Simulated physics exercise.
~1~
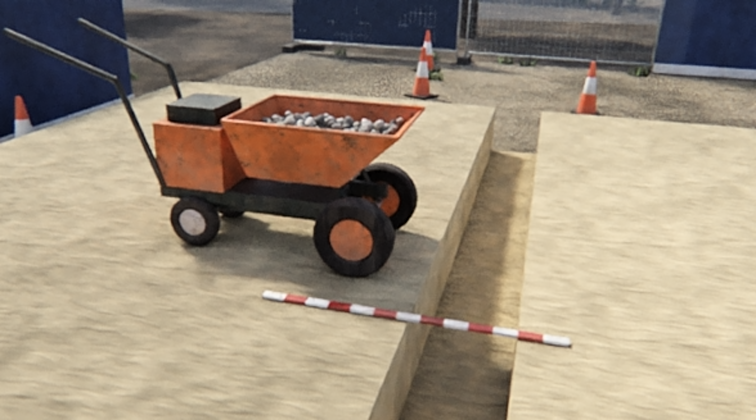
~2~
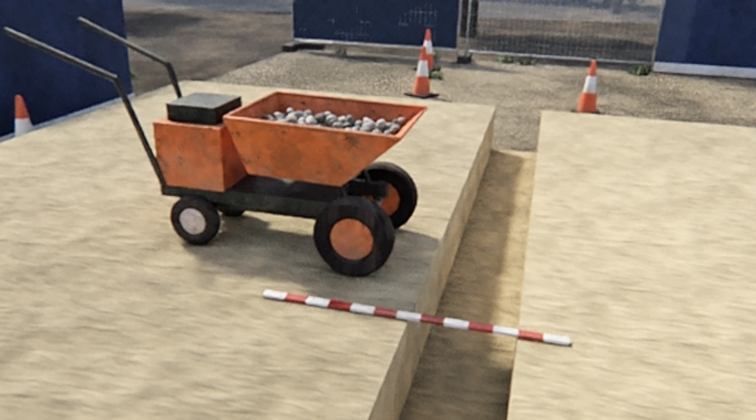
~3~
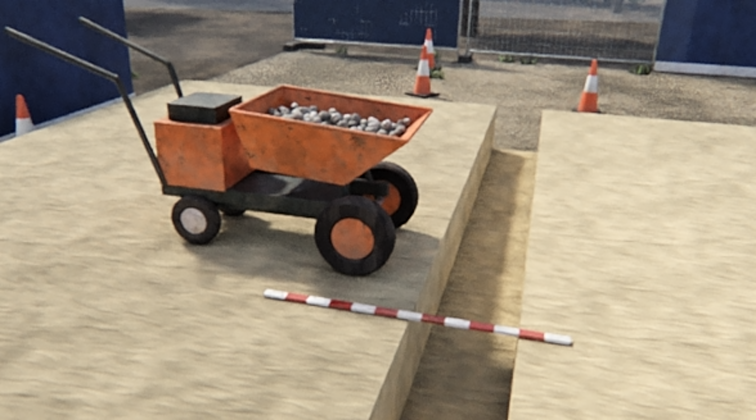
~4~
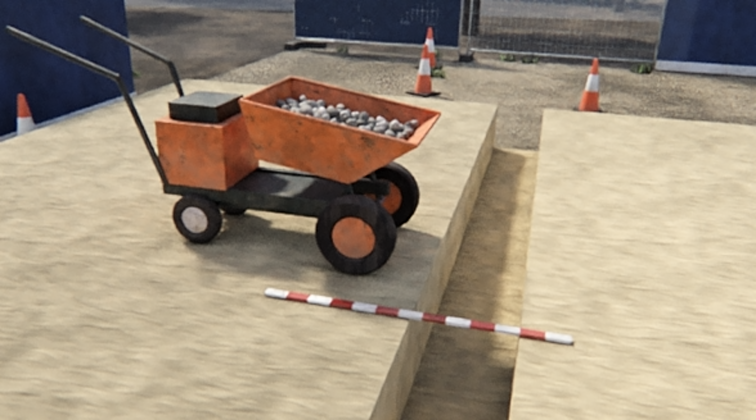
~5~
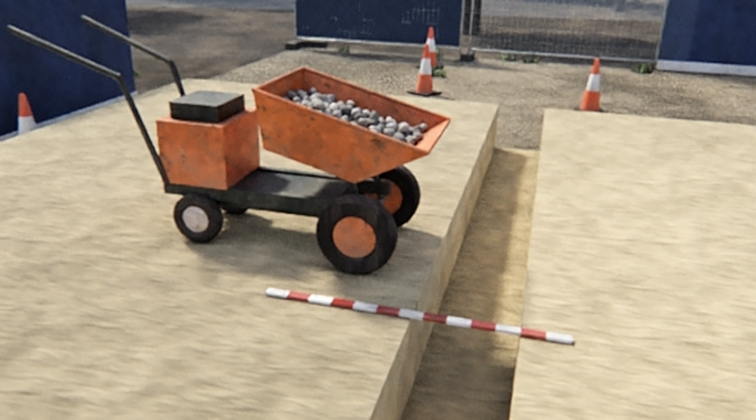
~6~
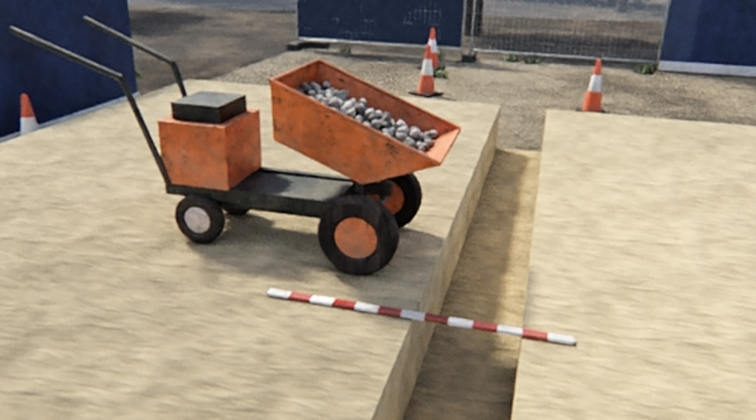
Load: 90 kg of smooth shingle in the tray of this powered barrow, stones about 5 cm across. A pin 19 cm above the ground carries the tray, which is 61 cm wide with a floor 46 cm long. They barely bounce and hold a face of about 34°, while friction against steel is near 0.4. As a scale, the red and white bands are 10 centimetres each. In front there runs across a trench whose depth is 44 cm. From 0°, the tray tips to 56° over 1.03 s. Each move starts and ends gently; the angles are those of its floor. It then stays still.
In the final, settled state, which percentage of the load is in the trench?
71 per cent is in the trench.
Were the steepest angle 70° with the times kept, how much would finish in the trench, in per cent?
Close to 65 per cent then.
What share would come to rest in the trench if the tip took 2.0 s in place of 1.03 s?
I'd put it at roughly 80 per cent.
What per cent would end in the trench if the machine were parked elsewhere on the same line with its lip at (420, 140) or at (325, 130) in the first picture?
The first gives about 50 percent and the second about 95 percent.
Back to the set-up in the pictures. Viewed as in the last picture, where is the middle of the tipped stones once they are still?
Somewhere near pixel (505, 334).
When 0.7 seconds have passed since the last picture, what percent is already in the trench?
By then, around 15 percent.
Then, 0.3 s after the last picture the floor is at 47°, 100 % in the tray; the foremost stones are at (457, 183).
Then, 0.7 s after the last picture the floor is at 56°, 83 % in the tray, 17 % in the trench, 1 % past the trench; the foremost stones are at (531, 249).
Then, 1.0 s after the last picture the floor is at 56°, 40 % in the tray, 35 % in the trench, 26 % past the trench; the foremost stones are at (633, 281).
Then, 3.0 s after the last picture the floor is at 56°, 0 % in the tray, 71 % in the trench, 29 % past the trench; the foremost stones are at (739, 288).
